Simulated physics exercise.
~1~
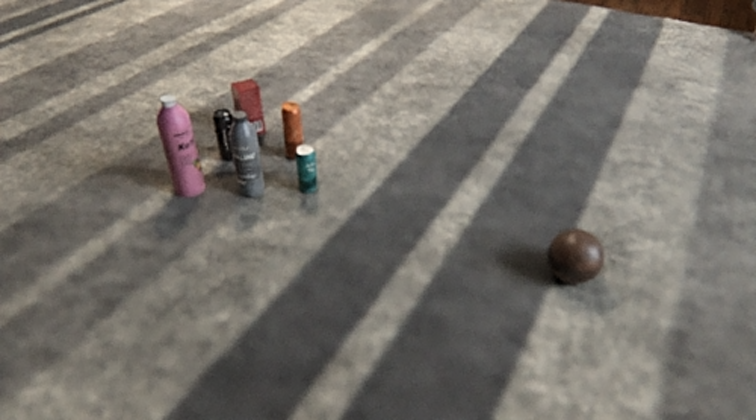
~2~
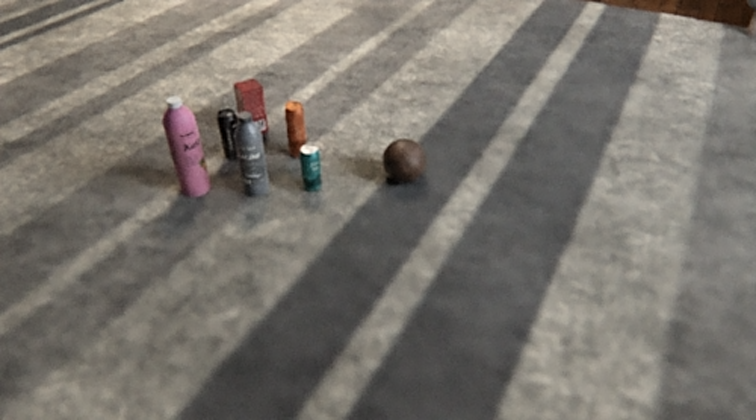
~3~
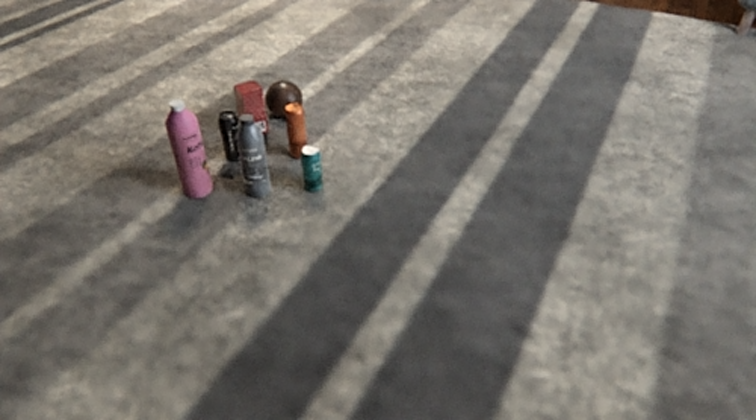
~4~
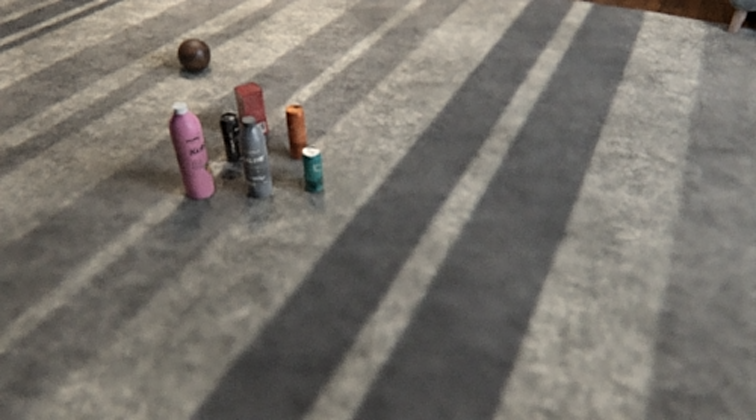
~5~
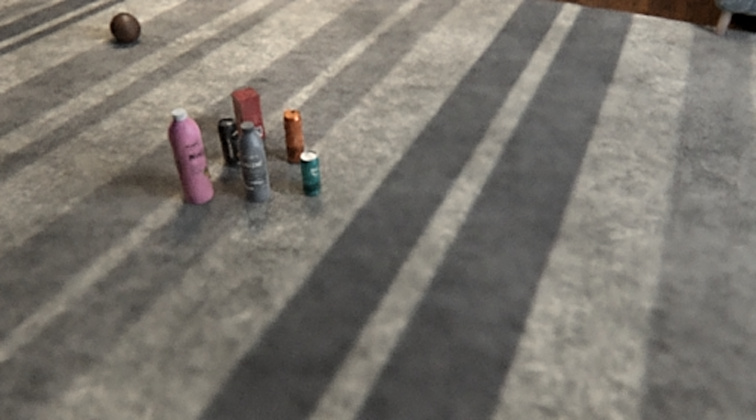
A dark brown ball rolls across a grey carpet with darker stripes, seen from above at an angle, beginning alone on the right. To the left stands a loose cluster of a tall pink bottle, a grey bottle, a small black can, a red carton, an orange can and a short turquoise can. The ball travels left and away, nearing the cluster's right side, then passes behind the orange can and the red carton. It comes out beyond them and keeps rolling toward the upper left. At the end it is near the far left corner, and all six things still stand upright.
